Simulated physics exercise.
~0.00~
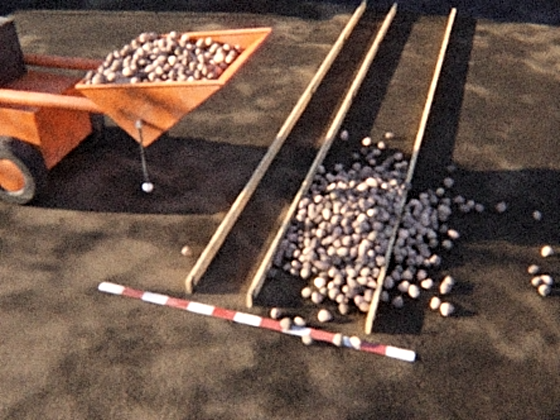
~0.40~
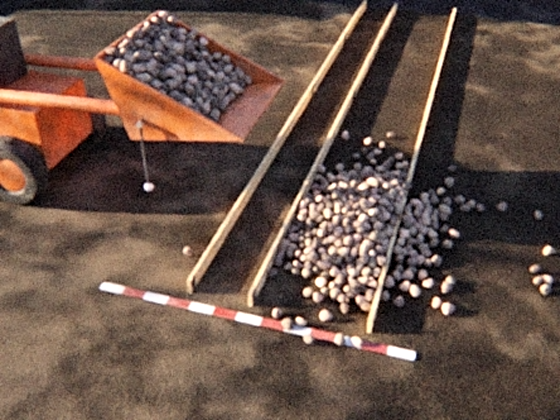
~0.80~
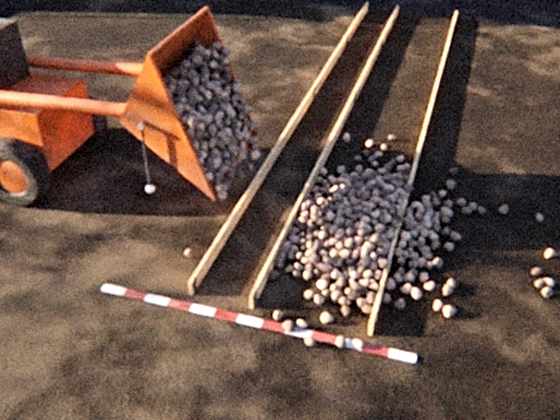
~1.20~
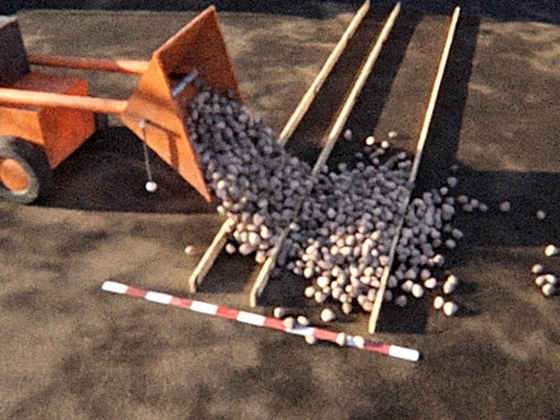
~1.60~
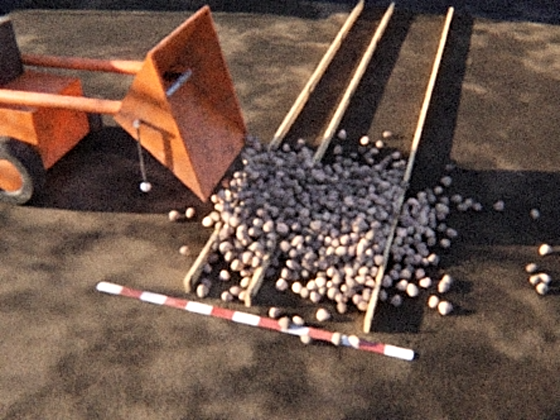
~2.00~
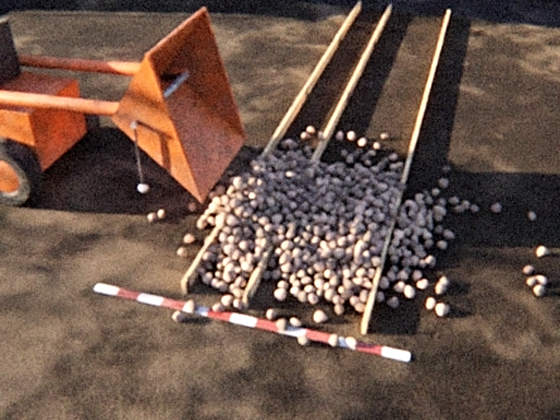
An orange skip tips to the right and empties its round stones across wooden boards, widening the pile already lying there.
